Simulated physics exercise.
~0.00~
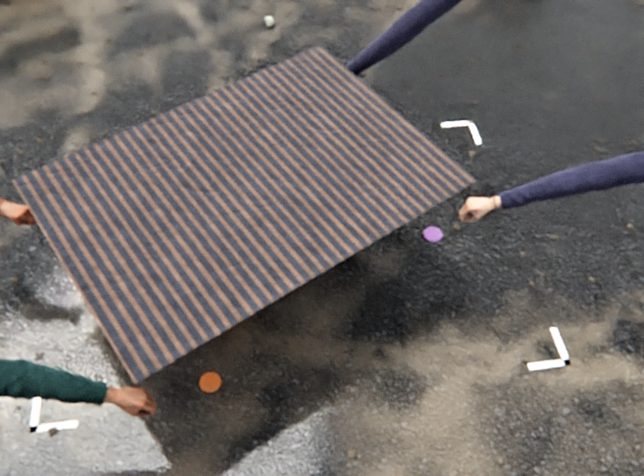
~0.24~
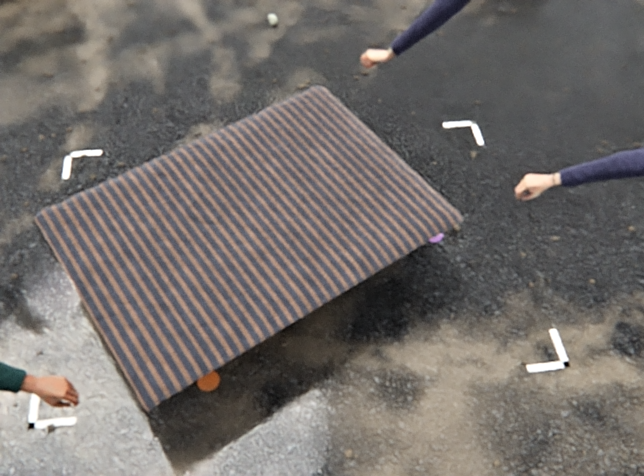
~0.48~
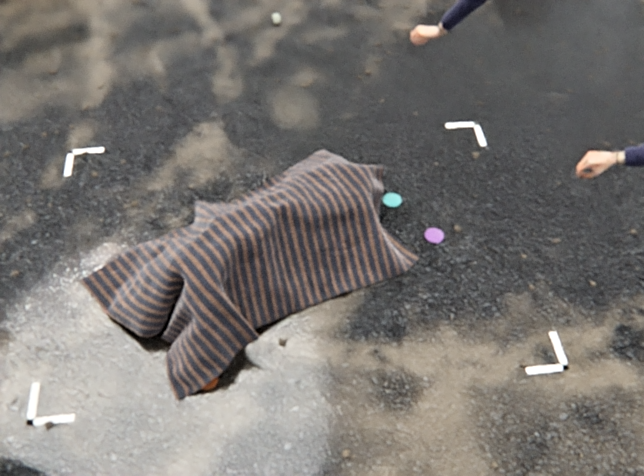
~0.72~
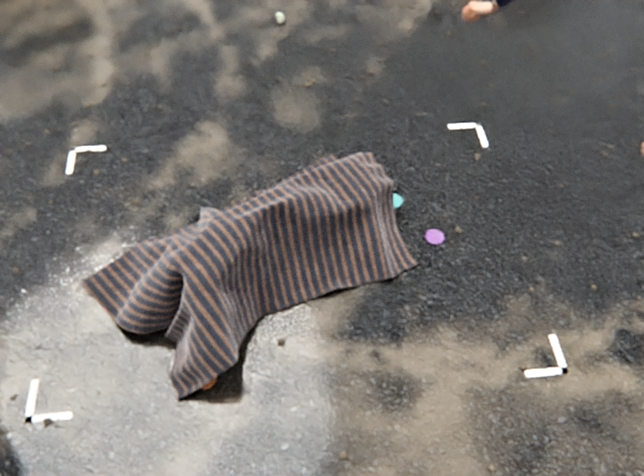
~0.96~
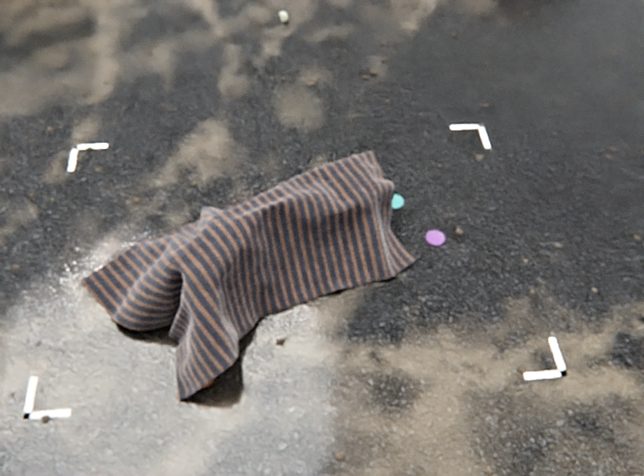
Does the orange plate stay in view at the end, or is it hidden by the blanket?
The orange plate ends up hidden under the crumpled blanket, while the teal lid and the purple saucer still show to the right of it.
